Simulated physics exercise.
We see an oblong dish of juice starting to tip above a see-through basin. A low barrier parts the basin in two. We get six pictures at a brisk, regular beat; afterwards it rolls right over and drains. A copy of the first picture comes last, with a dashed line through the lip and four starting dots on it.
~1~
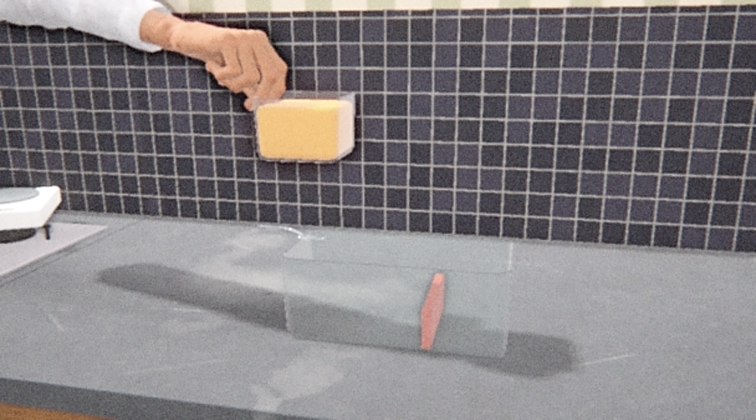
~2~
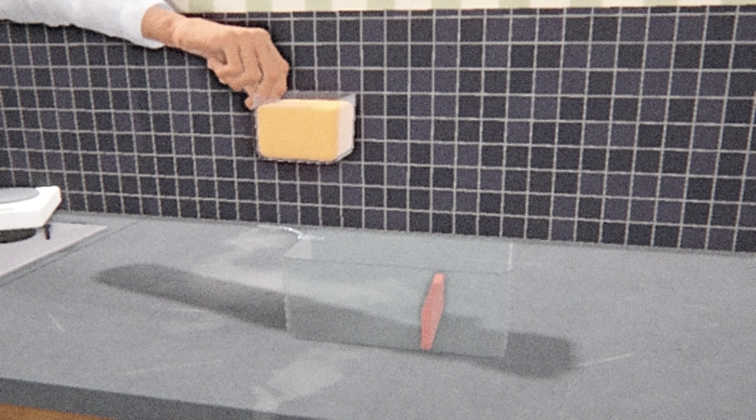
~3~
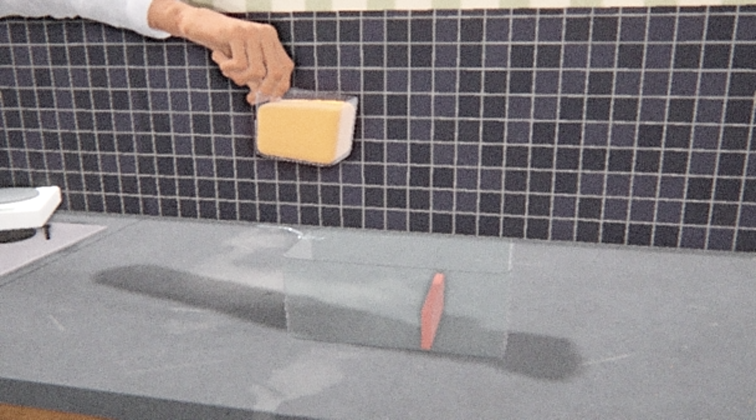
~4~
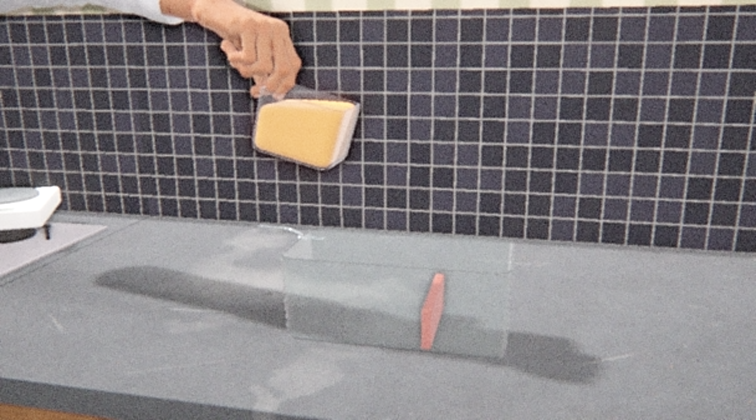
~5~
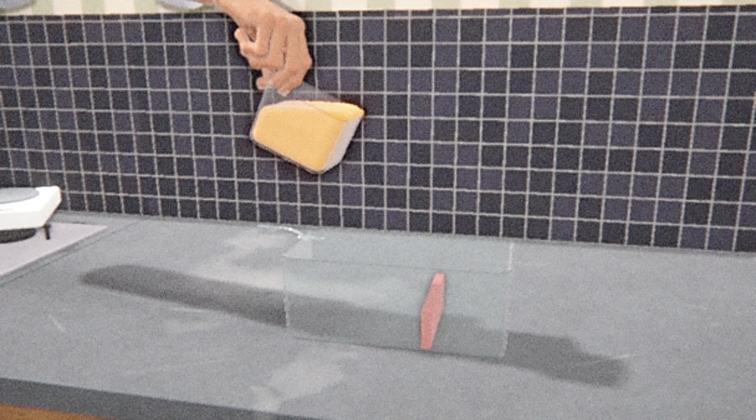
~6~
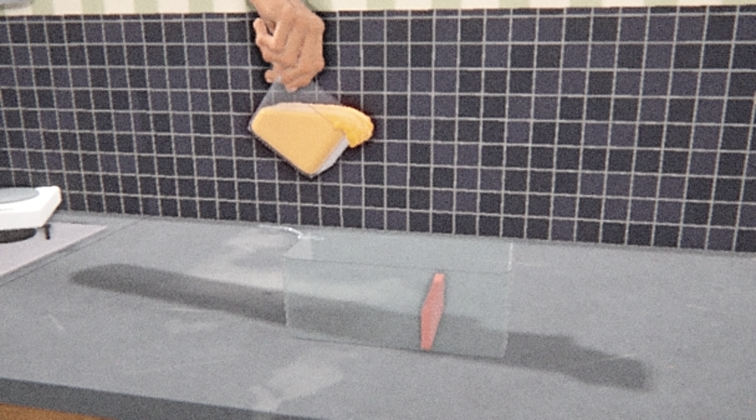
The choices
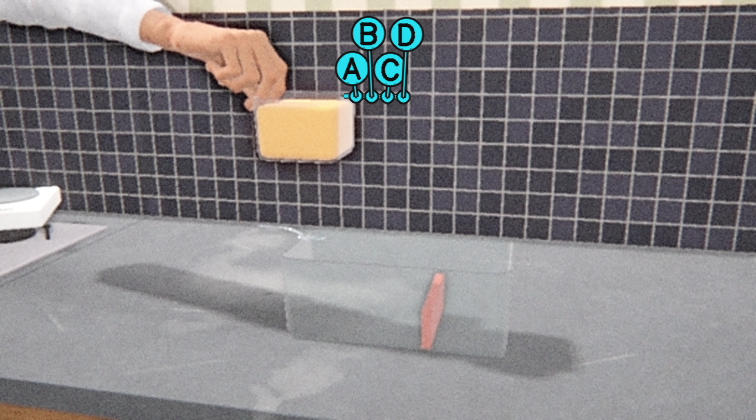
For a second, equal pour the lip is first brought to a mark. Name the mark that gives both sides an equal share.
Choose B.
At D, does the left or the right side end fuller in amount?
The right one.
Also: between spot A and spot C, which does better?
Spot C.
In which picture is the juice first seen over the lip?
Picture 5.
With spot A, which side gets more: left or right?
The left side.
On the marked copy, A at (356, 96); B at (371, 96); C at (387, 96); D at (403, 96).
With A, about 86 % ends left of the wall and 12 % right of it.
With B, about 48 % ends left of the wall and 51 % right of it.
With C, about 30 % ends left of the wall and 69 % right of it.
With D, about 12 % ends left of the wall and 86 % right of it.
